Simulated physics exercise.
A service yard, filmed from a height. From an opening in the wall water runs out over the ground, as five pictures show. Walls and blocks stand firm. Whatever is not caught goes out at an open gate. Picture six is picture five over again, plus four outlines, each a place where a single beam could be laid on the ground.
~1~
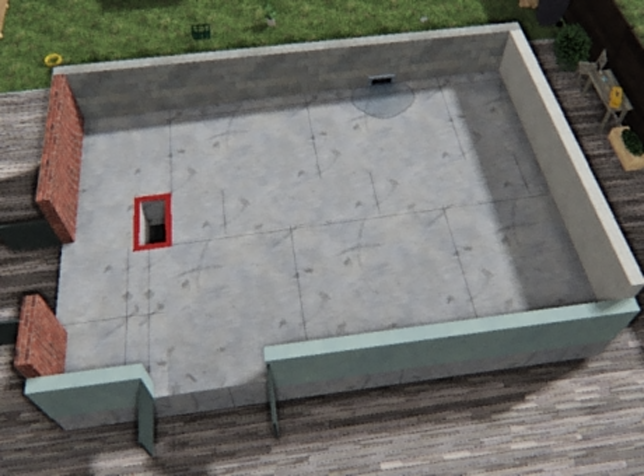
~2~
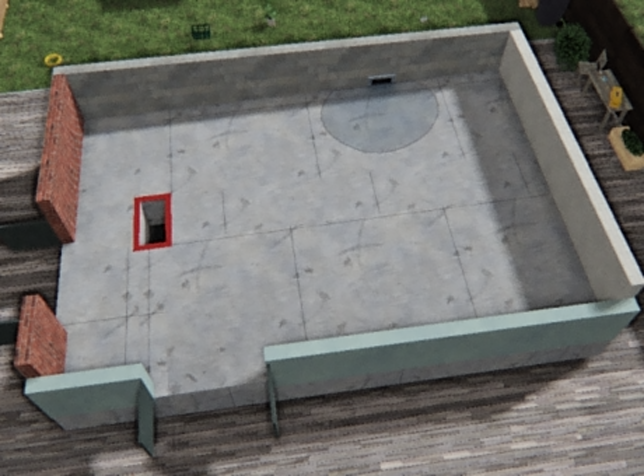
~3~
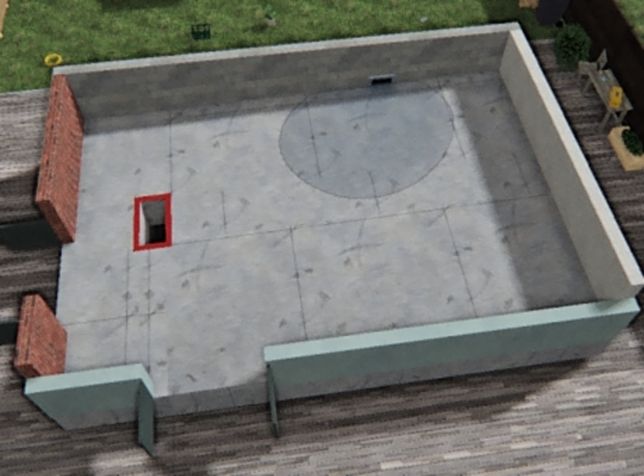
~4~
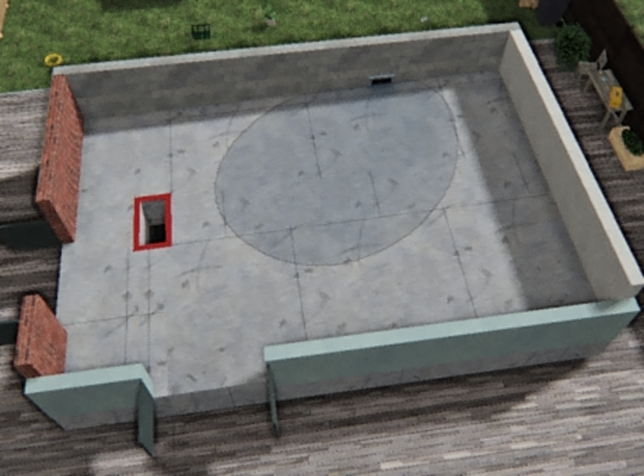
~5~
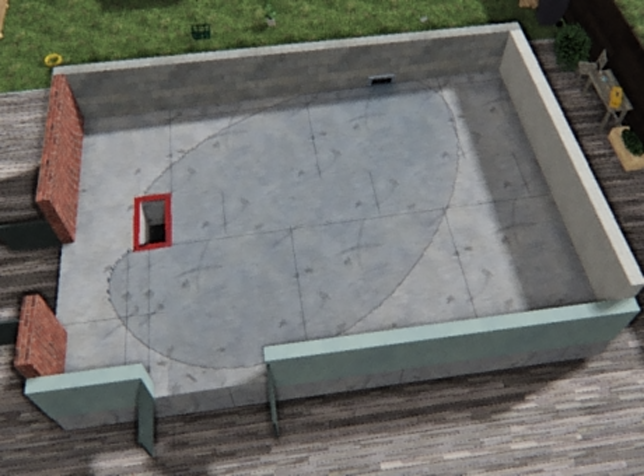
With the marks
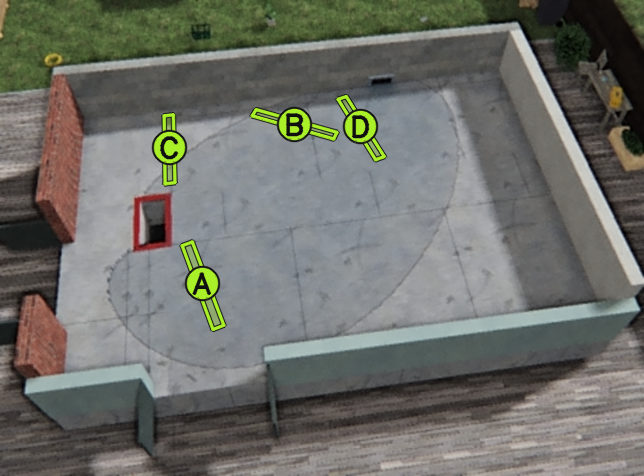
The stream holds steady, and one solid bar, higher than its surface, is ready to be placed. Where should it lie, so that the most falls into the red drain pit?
It is A.
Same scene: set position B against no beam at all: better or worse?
It is worse.
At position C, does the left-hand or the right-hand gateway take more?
More leaves on the left.
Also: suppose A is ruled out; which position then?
Position C.
On the marked copy, A from (187, 243) to (218, 327); B from (254, 112) to (335, 135); C from (170, 183) to (168, 115); D from (342, 97) to (379, 158).
If A is chosen, about 31 % of the stream runs into the red drain pit, about 68 % out by the gates.
If B is chosen, about 9 % of the stream runs into the red drain pit, about 91 % out by the gates.
If C is chosen, about 22 % of the stream runs into the red drain pit, about 78 % out by the gates.
If D is chosen, about 6 % of the stream runs into the red drain pit, about 93 % out by the gates.
